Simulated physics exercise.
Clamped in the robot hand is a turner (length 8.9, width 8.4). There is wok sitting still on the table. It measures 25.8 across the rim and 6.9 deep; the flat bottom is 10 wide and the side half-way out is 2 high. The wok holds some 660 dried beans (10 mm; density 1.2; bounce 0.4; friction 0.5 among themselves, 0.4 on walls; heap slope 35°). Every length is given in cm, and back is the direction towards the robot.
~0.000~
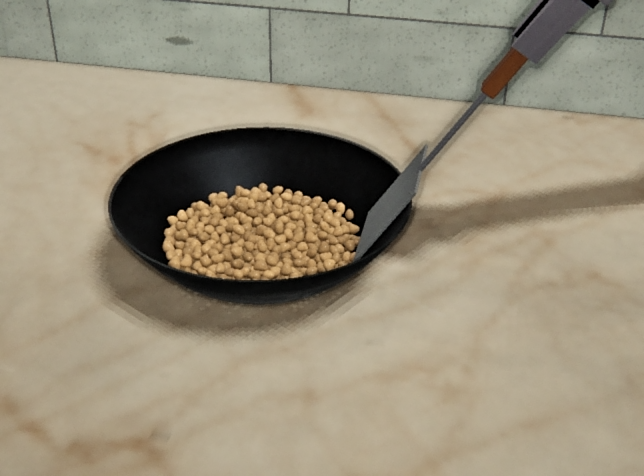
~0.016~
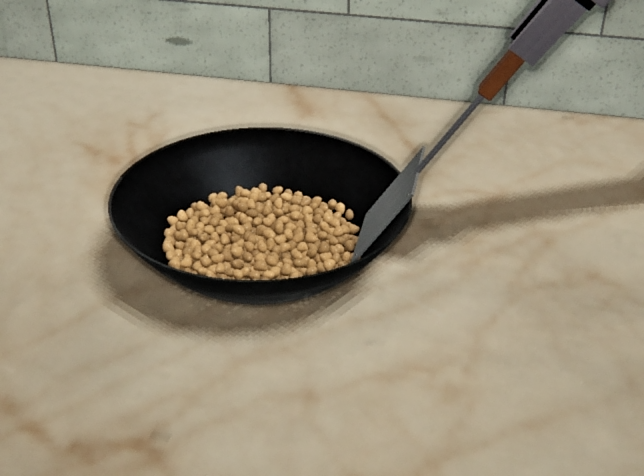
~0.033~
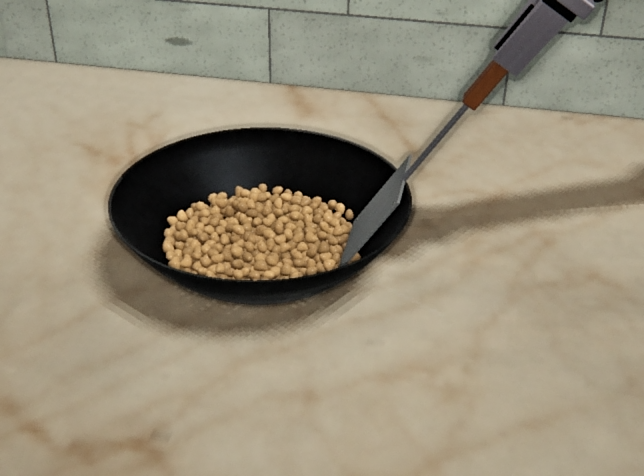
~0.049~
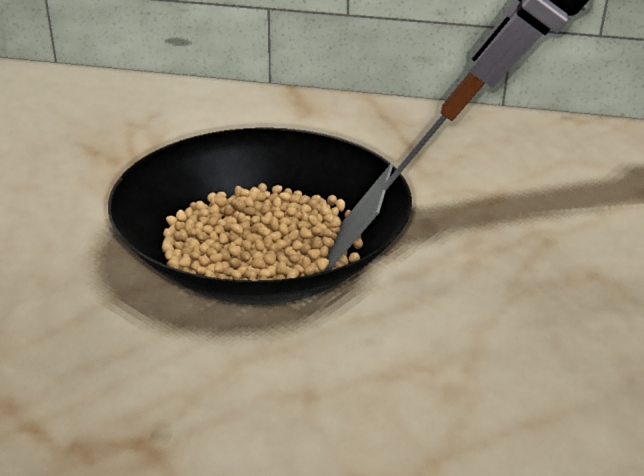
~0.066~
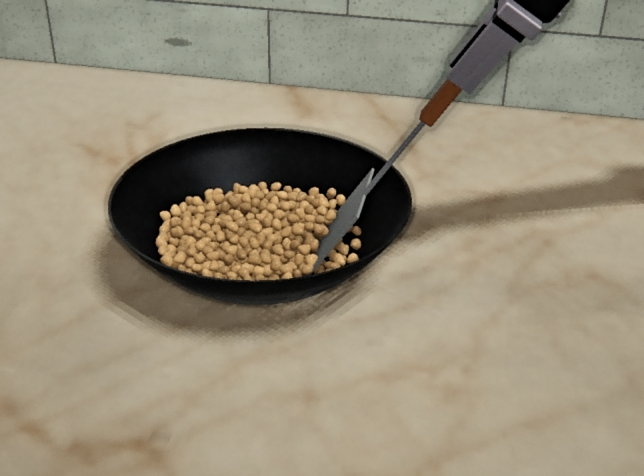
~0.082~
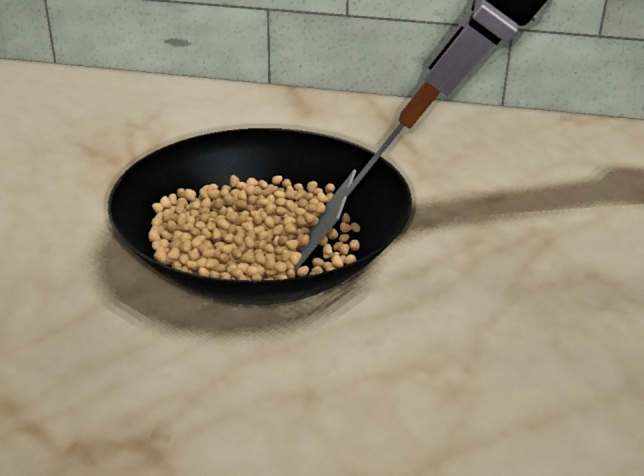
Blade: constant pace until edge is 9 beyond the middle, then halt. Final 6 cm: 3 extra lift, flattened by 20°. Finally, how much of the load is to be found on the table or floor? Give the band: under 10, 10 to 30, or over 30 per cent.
Over 30 per cent.
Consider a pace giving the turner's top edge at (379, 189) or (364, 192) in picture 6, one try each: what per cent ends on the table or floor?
About 25 and 35 percent.
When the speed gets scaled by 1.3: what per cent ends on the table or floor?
I'd put it at about 45 per cent.
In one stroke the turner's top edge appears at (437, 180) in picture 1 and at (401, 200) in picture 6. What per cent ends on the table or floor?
Some 20 per cent.
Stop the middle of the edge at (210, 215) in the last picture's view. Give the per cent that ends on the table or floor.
Close to 5 per cent finishes on the table or floor.
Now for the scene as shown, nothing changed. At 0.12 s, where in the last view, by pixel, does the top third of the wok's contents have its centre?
Roughly pixel (205, 215).
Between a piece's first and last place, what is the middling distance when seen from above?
Somewhere around 6 centimetres, I'd say.
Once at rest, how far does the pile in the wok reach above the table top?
About 7.0 centimetres.
After 0.12 s, sloping 58°, highest piece 8 above the table; 655 in the wok.
After 0.16 s, sloping 51°, highest piece 9 above the table; 655 in the wok.
After 0.38 s, sloping 38°, highest piece 17 above the table; 400 in the wok, 73 on the table or floor, 182 on the blade or in flight.
After 1.43 s, sloping 38°, highest piece 8 above the table; 400 in the wok, 255 on the table or floor.
At rest, 400 in the wok, 255 on the table or floor. That is 39 % on the table or floor.
